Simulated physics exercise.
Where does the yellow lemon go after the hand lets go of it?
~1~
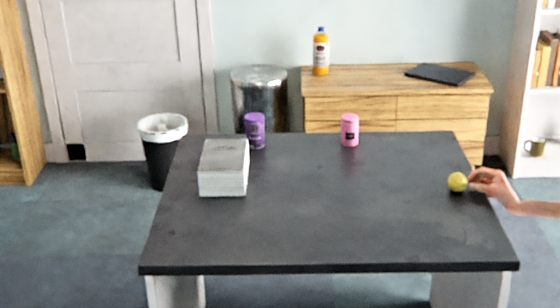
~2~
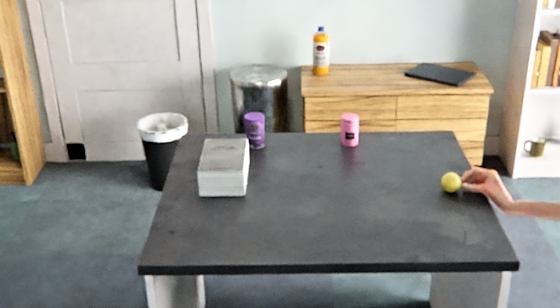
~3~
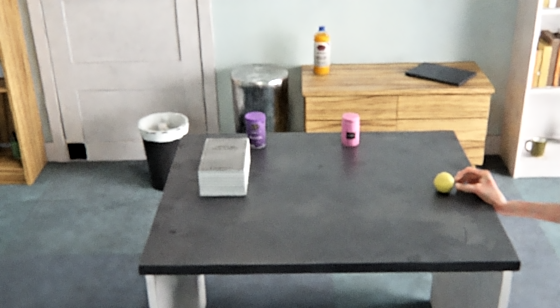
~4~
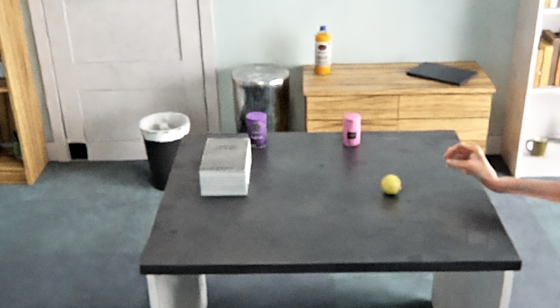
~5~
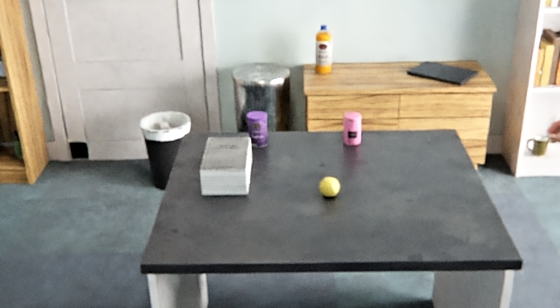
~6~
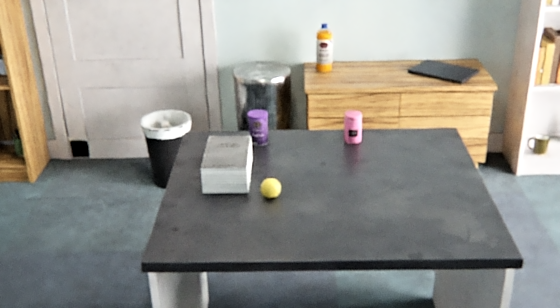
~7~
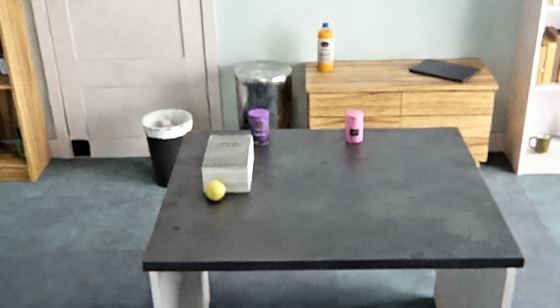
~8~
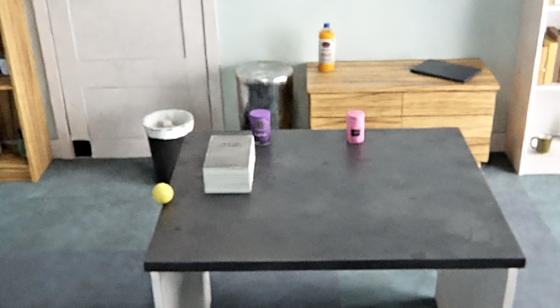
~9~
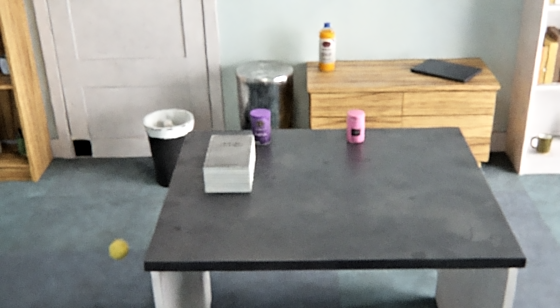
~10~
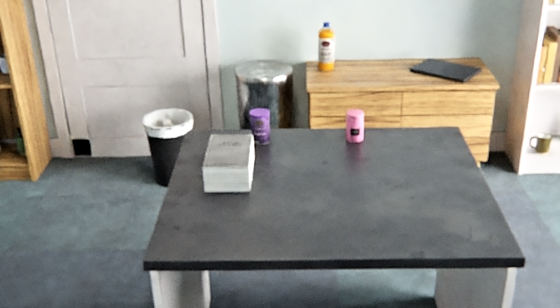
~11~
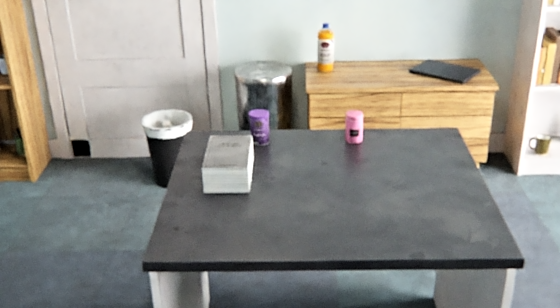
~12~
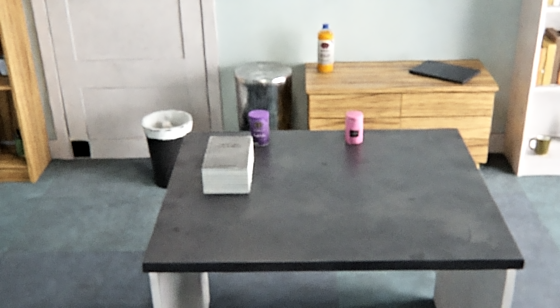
It travels left across the table, goes over the left edge and drops to the floor.
